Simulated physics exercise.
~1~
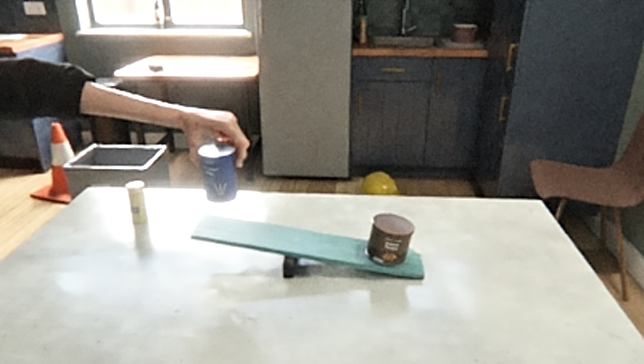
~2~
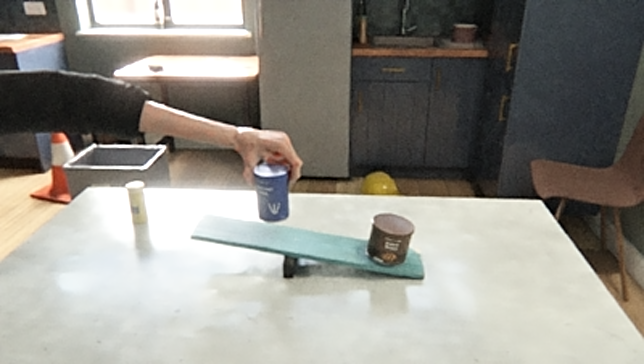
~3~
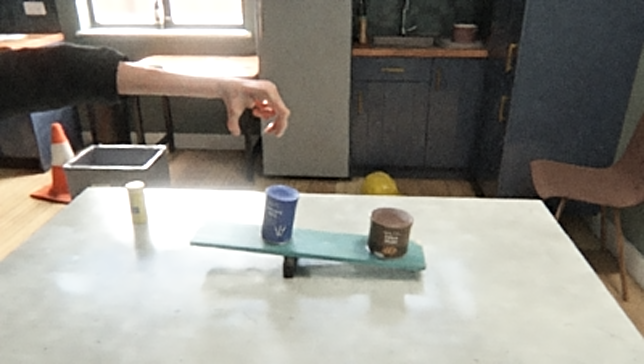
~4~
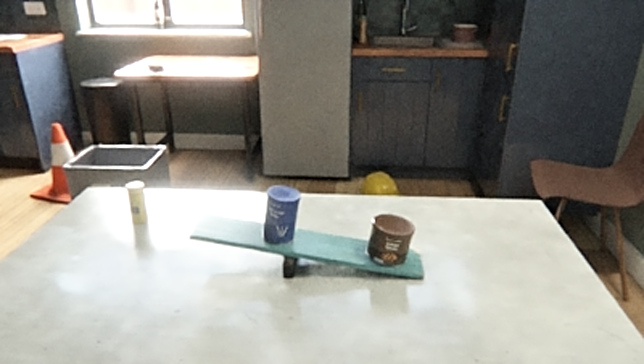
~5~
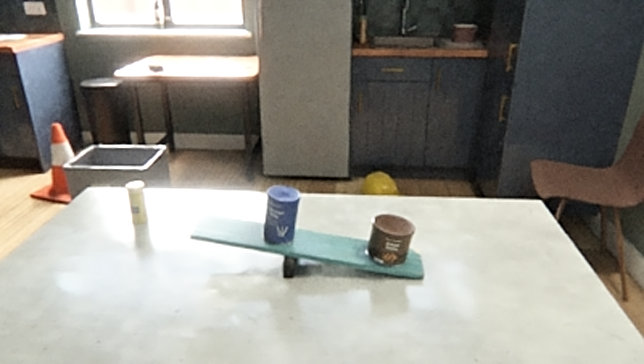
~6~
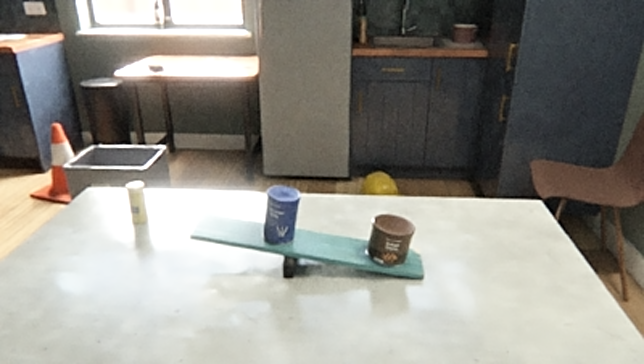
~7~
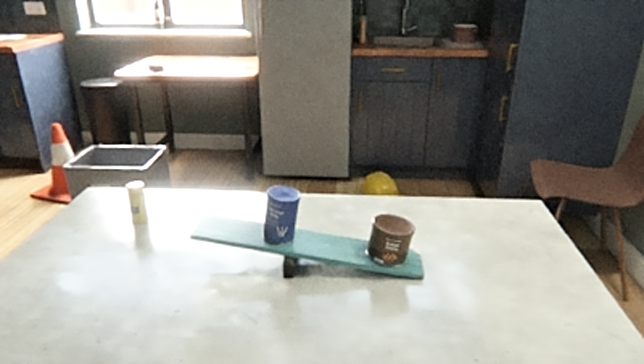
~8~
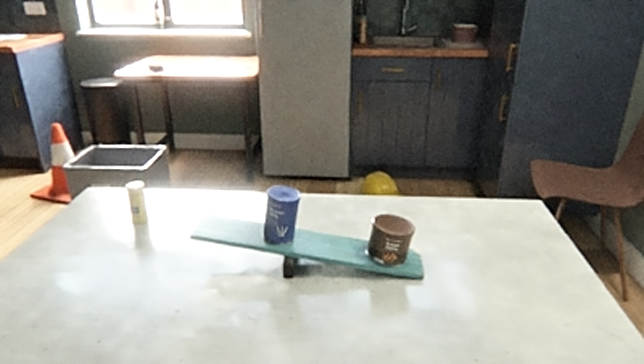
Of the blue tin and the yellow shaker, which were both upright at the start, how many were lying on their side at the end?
Neither of them was lying on its side. The blue tin leaned a little with the sloping plank, and the yellow shaker stayed standing on the table.
